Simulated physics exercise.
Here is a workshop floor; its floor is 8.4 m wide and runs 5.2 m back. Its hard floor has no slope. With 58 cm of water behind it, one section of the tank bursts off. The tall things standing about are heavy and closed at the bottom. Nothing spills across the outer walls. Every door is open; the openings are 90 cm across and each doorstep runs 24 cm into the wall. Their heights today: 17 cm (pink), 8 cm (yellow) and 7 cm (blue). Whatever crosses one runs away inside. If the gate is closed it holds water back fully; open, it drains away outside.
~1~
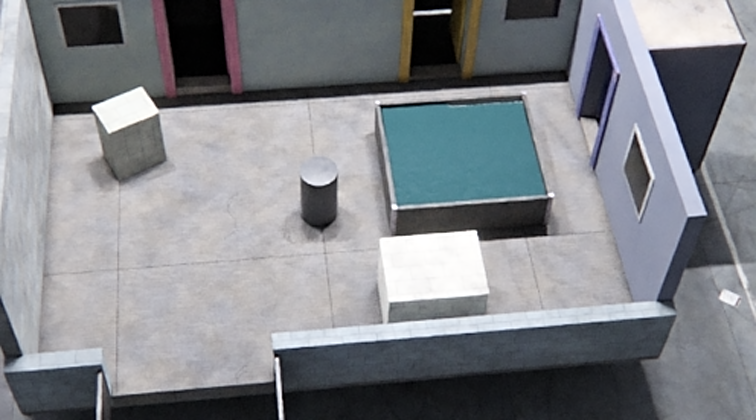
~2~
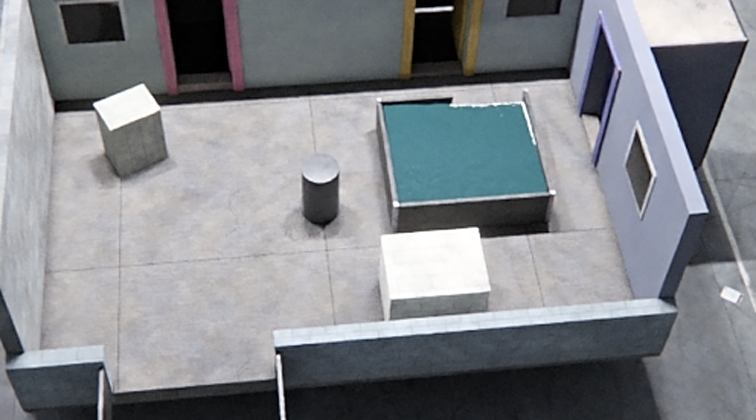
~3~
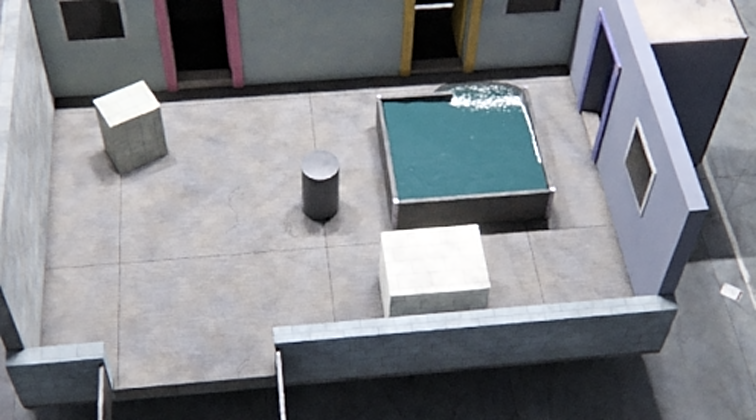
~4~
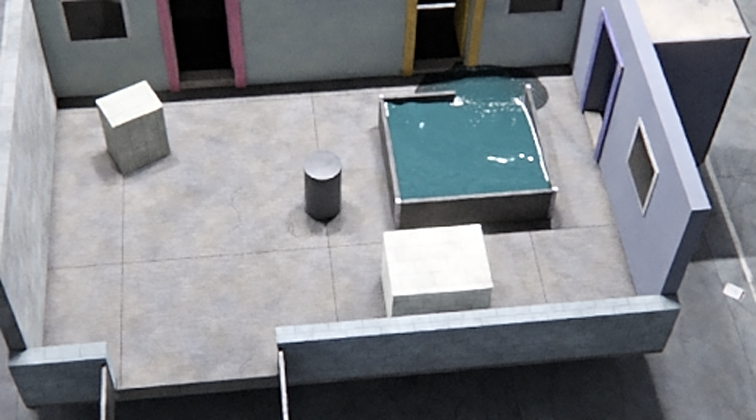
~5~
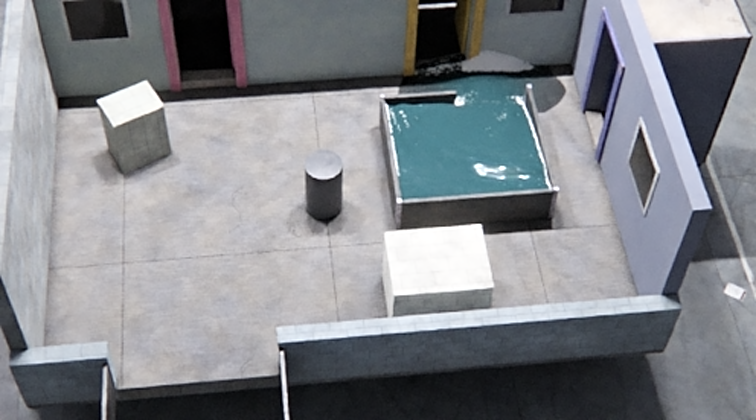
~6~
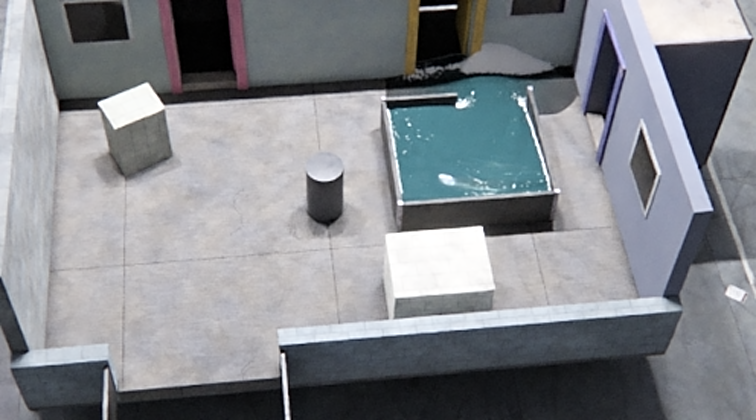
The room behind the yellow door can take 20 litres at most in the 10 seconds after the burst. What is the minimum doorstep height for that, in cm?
About 32 cm.
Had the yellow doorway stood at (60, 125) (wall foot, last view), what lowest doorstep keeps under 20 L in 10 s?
About 10.5 cm.
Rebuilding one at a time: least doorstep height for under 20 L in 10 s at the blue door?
Roughly 8.5 cm at blue.
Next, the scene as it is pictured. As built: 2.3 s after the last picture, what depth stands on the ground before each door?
Depths in cm: Pink 3, yellow 21, blue 12.
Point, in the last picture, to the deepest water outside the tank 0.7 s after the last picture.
Near (567, 72).
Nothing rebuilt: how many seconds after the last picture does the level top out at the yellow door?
Around 0.6 s.
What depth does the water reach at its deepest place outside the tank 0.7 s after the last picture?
Roughly 56 cm.
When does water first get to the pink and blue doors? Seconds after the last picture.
Pink 1.8 s, blue 0.8 s.
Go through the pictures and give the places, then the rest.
Still water, 58 cm deep, in the tank at (461, 152); the yellow door at (439, 35) is dry, in the first picture.
Water pours out on the far side and has run 0.3 m, to a hidden place; about 8 cm deep outside, 58 cm at the back, in the second picture.
Water pours out on the far side and has run 0.8 m, to (454, 86); about 10 cm deep outside, 58 cm at the back, in the third picture.
The gap is on the far side, the front 1.1 m out at (460, 66); the back of the tank holds 58 cm, in the fourth picture.
The gap is on the far side, the front 1.3 m out at (445, 59); the back of the tank holds 58 cm, in the fifth picture.
Water pours out on the far side and has run 1.4 m, to (391, 79); about 10 cm deep outside, 54 cm at the back; water is at the yellow door at (445, 30), in the sixth picture.
Then, 0.7 s after the last picture water covers 10 % of the floor, deepest (56 cm) near (567, 72); 26 cm at the yellow door, 89 litres in over its 8 cm doorstep.
Then, 2.3 s after the last picture water covers 35 % of the floor, deepest (32 cm) near (567, 72); 21 cm at the yellow door, 268 litres in over its 8 cm doorstep.
Then, 9.3 s after the last picture water covers 90 % of the floor, deepest (14 cm) near (499, 320); 8 cm at the yellow door, 433 litres in over its 8 cm doorstep.
At the yellow door as built, the water peaked near 26 cm, 0.5 s after the last picture.
With a doorstep of 26.5 cm, 52 litres would have come in within the 10 s; with 36.5 cm, 7 litres. So under 20 litres takes about 32 cm.
